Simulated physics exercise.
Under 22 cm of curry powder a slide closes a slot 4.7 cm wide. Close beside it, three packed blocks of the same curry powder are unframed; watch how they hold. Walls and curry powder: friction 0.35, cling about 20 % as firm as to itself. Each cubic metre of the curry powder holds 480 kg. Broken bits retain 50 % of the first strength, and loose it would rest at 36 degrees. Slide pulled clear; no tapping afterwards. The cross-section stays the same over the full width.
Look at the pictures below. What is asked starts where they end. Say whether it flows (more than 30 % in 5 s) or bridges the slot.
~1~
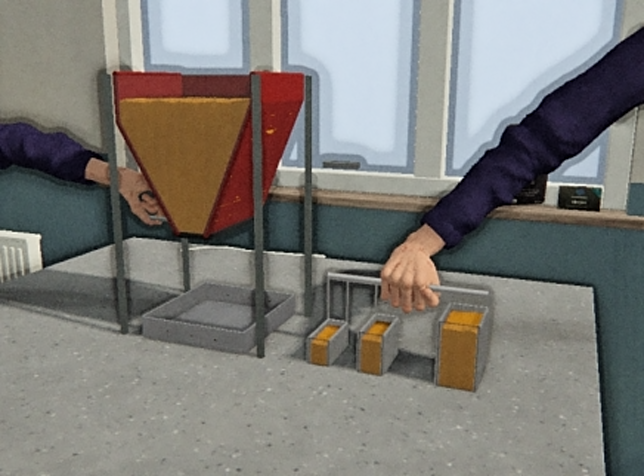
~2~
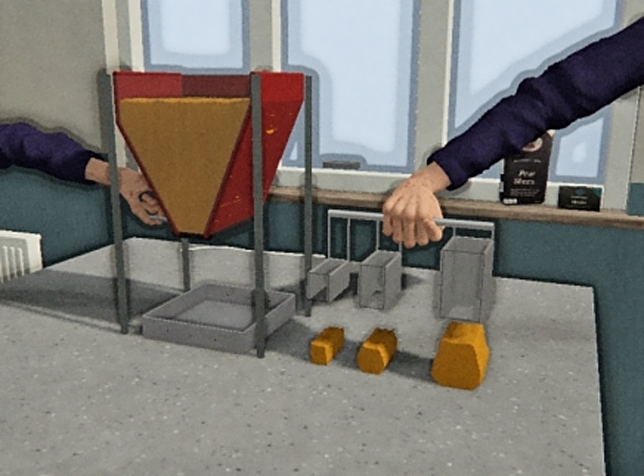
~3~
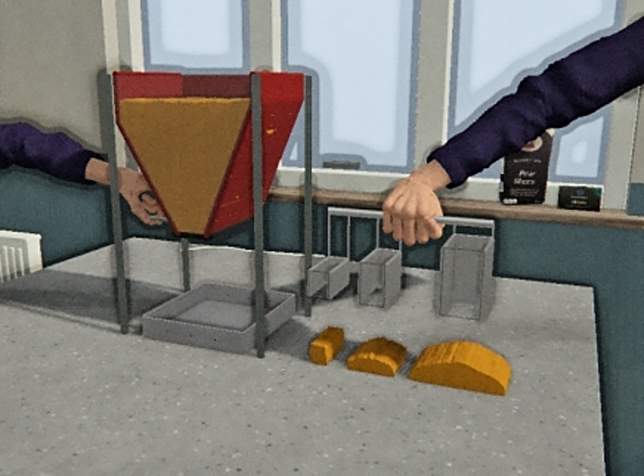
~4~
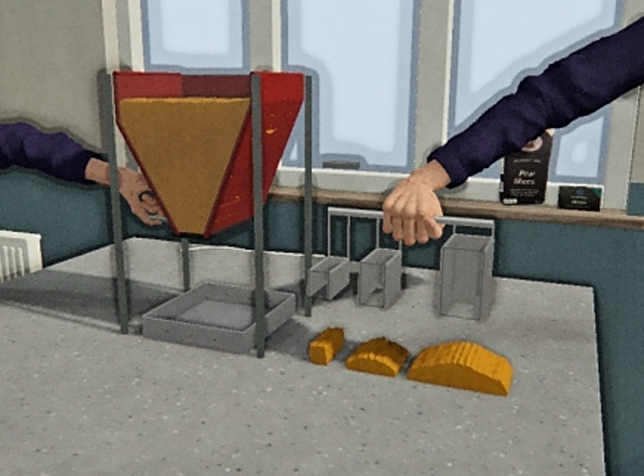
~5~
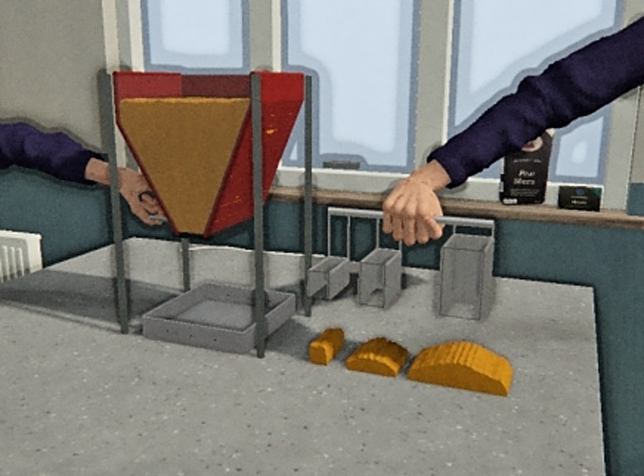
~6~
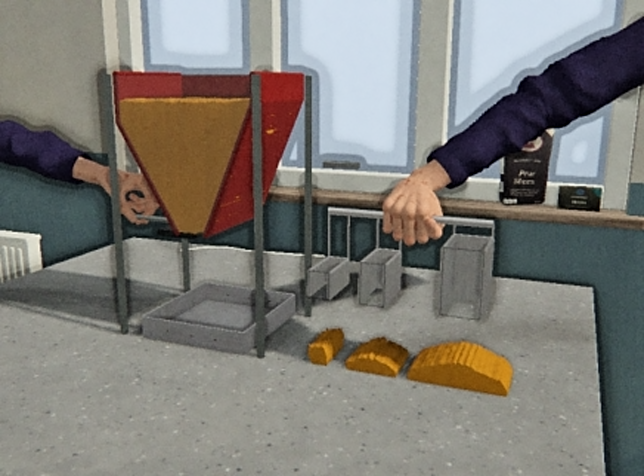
My guess is it escapes.
Last picture + 0.35 s, 14 % has run out.
Last picture + 0.77 s, 50 % has run out.
Last picture + 1.18 s, 86 % has run out.
Last picture + 1.60 s, 100 % has run out.
Last picture + 4.90 s, 100 % has run out.
